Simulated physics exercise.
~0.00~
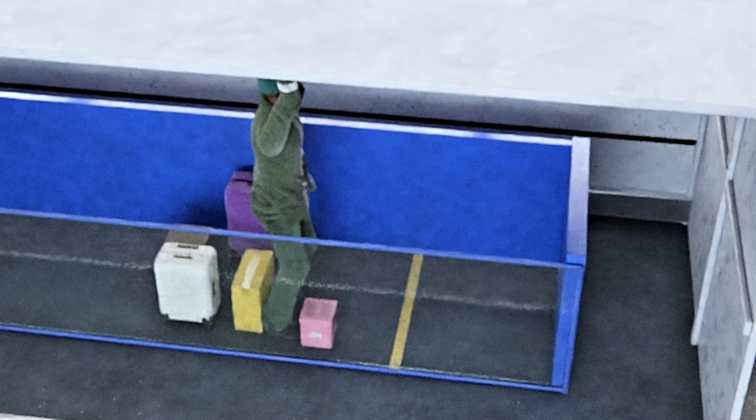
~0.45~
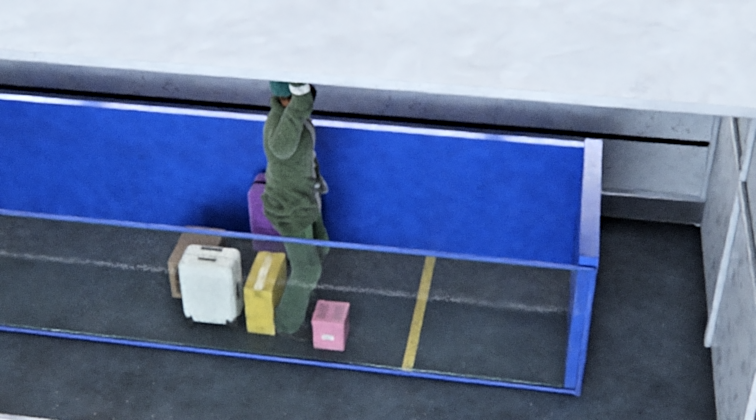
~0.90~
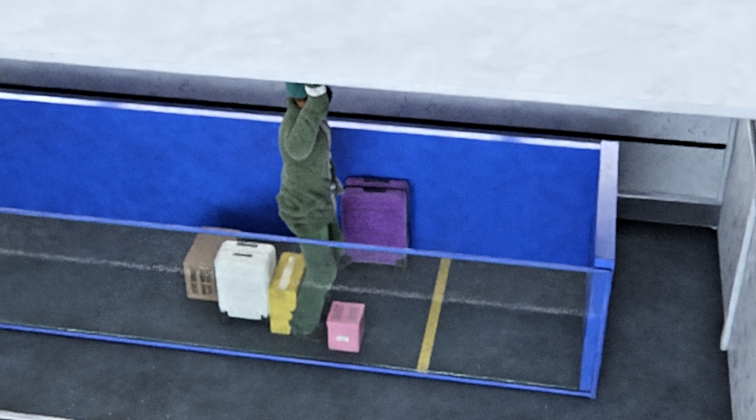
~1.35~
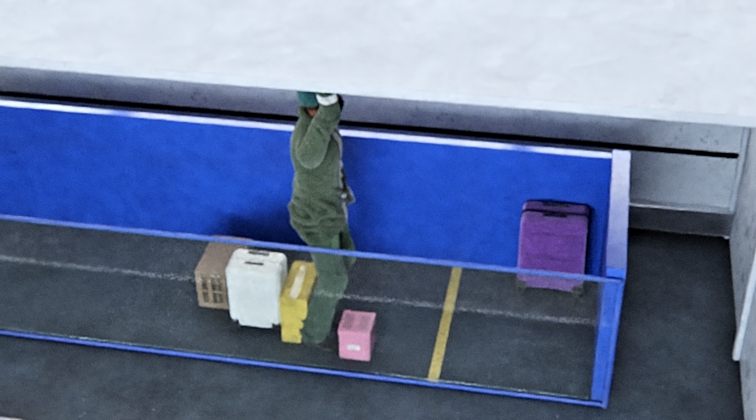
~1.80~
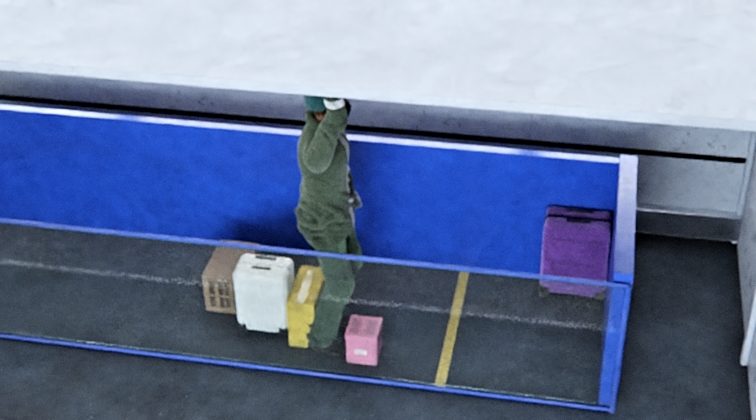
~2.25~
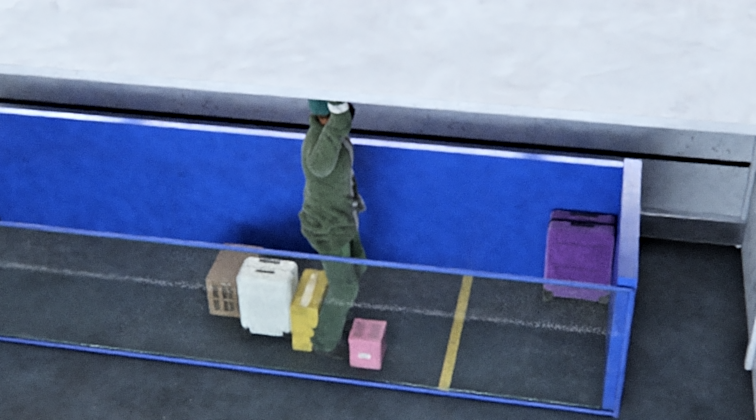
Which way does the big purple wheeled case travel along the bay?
It rolls to the right, from behind the standing person to beyond the yellow line.
The big purple wheeled case rolls right past the yellow line and stops upright near the bay's end.
